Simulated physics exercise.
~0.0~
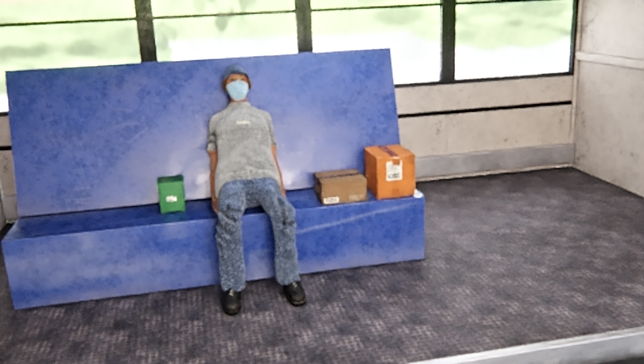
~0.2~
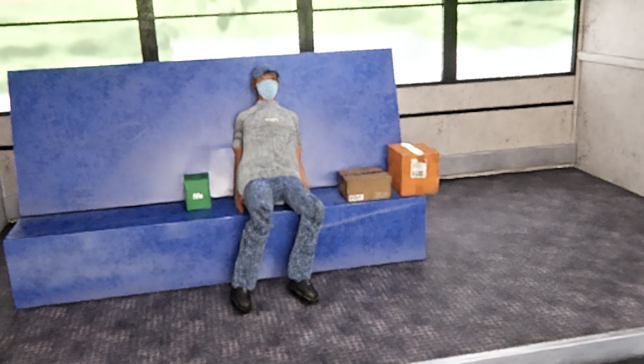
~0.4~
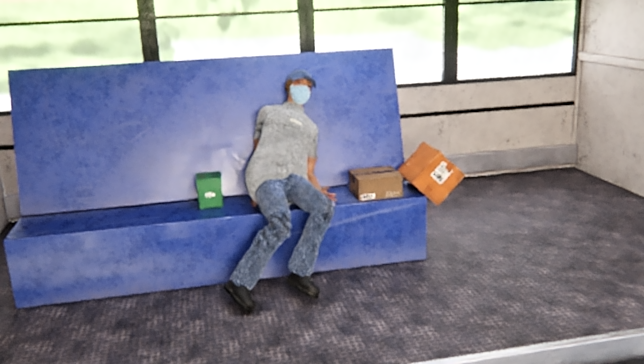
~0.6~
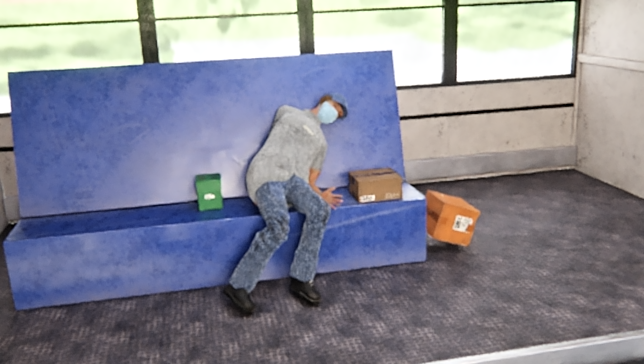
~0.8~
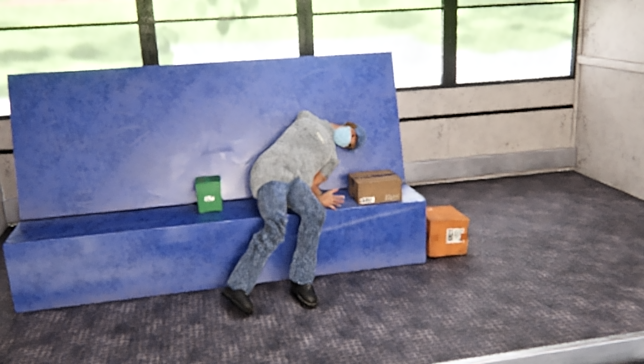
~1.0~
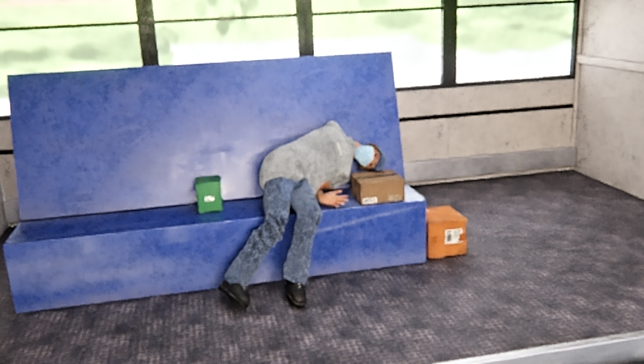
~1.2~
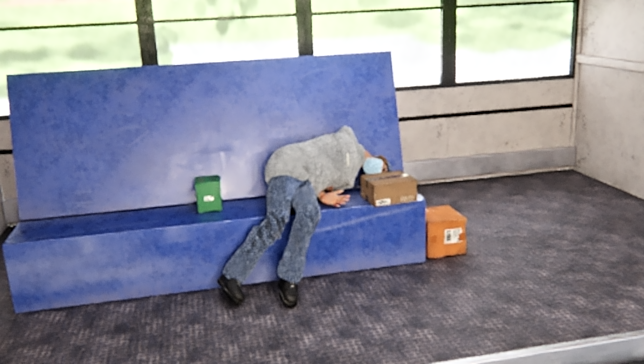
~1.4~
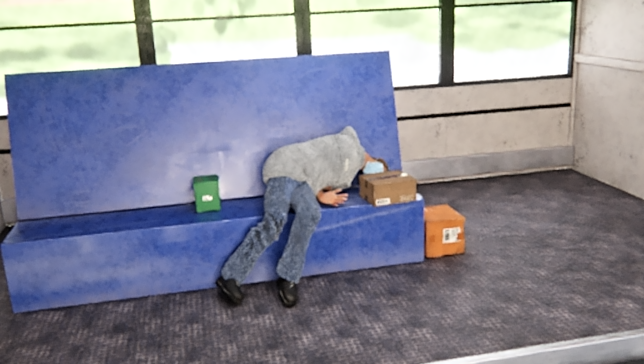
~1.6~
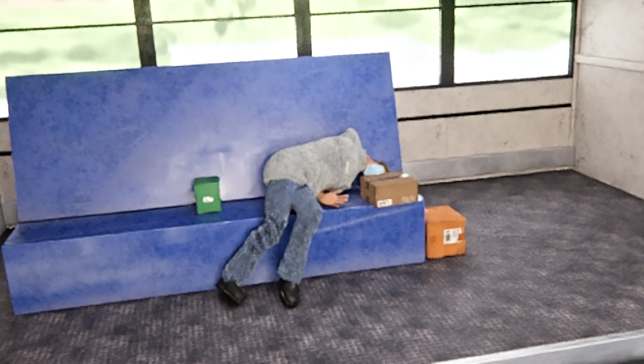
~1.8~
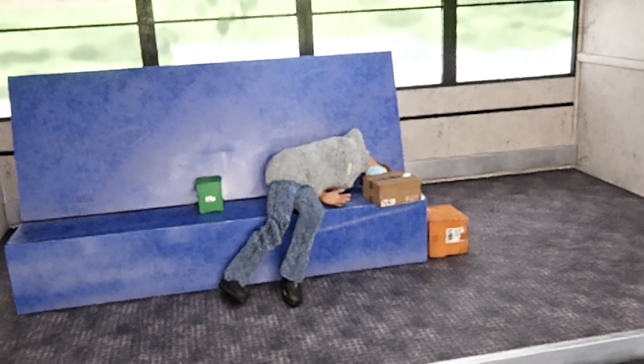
On a shuttle bench, a masked commuter slumps right onto a carton as an orange box falls off.
